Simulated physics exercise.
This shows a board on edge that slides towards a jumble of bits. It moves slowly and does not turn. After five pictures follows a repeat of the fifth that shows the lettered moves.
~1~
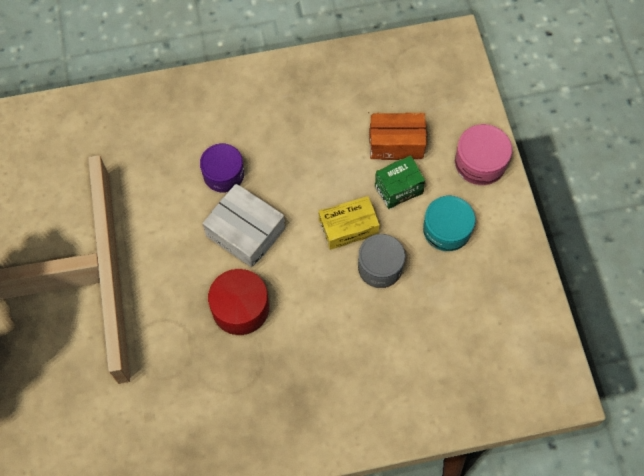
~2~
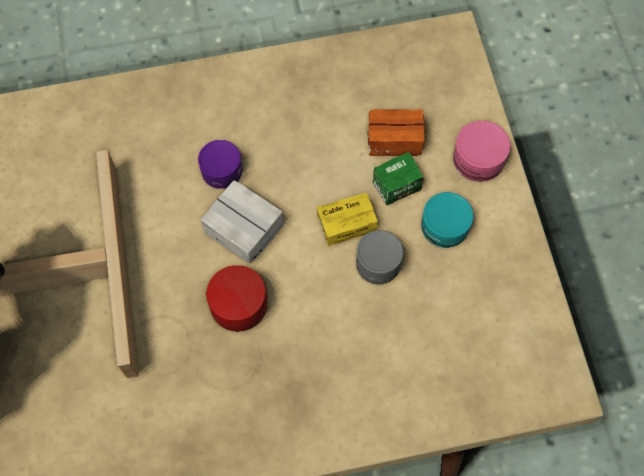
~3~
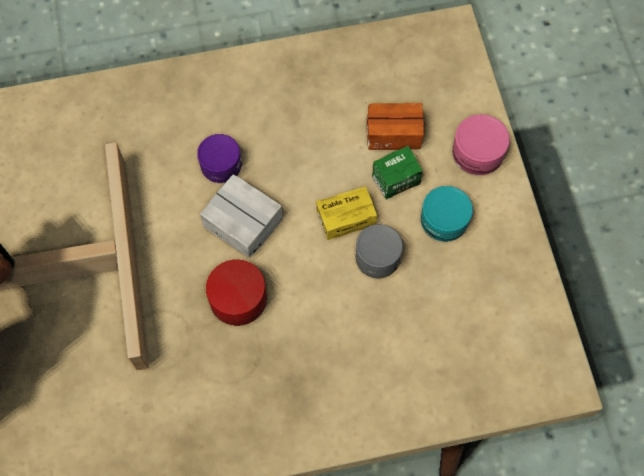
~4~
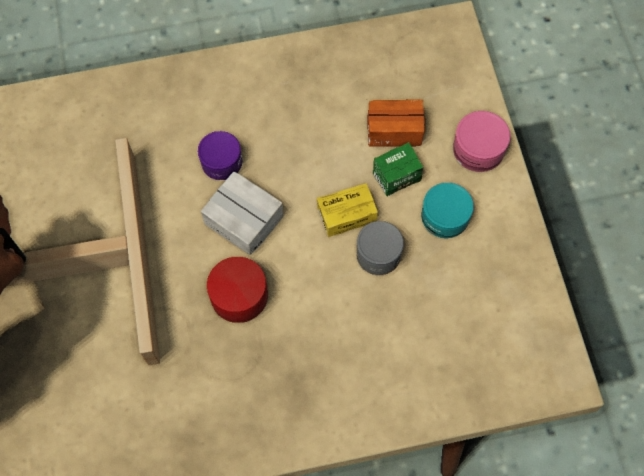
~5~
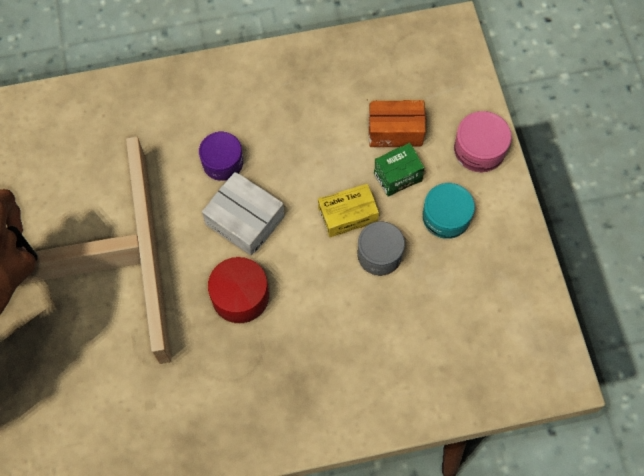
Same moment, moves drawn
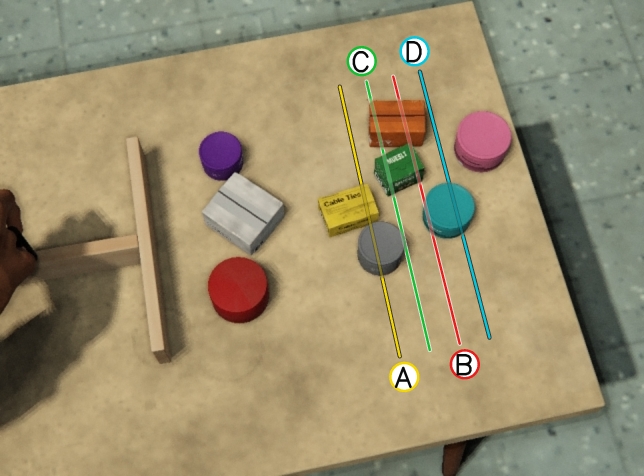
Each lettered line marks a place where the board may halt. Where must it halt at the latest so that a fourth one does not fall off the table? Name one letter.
Up to line D.
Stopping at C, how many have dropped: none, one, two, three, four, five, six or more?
The count is none.
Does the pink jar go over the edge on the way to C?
No.
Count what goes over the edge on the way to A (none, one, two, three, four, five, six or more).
By then, none.
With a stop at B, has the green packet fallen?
No.
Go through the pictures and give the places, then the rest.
In the first picture, green packet (399, 182); purple tub (223, 169); orange box (397, 136).
In the second picture, board (112, 252); white box (243, 223).
In the third picture, board (122, 245); turquoise jar (446, 214).
In the fourth picture, board (133, 240); yellow box (347, 210).
In the fifth picture, board (144, 239); green packet (399, 169); purple tub (222, 157); orange box (396, 124).
On the copy, A at (368, 213); B at (425, 202); C at (396, 208); D at (453, 197).
On D. First, board (257, 217); purple tub (273, 148); yellow box (367, 210).
Then, board (369, 195); turquoise jar (508, 200); yellow box (455, 196).
Finally, board (452, 178); turquoise jar over the edge; pink jar over the edge; two fallen.
By contrast, A is within the limit but short; B is within the limit but short; C is within the limit but short.
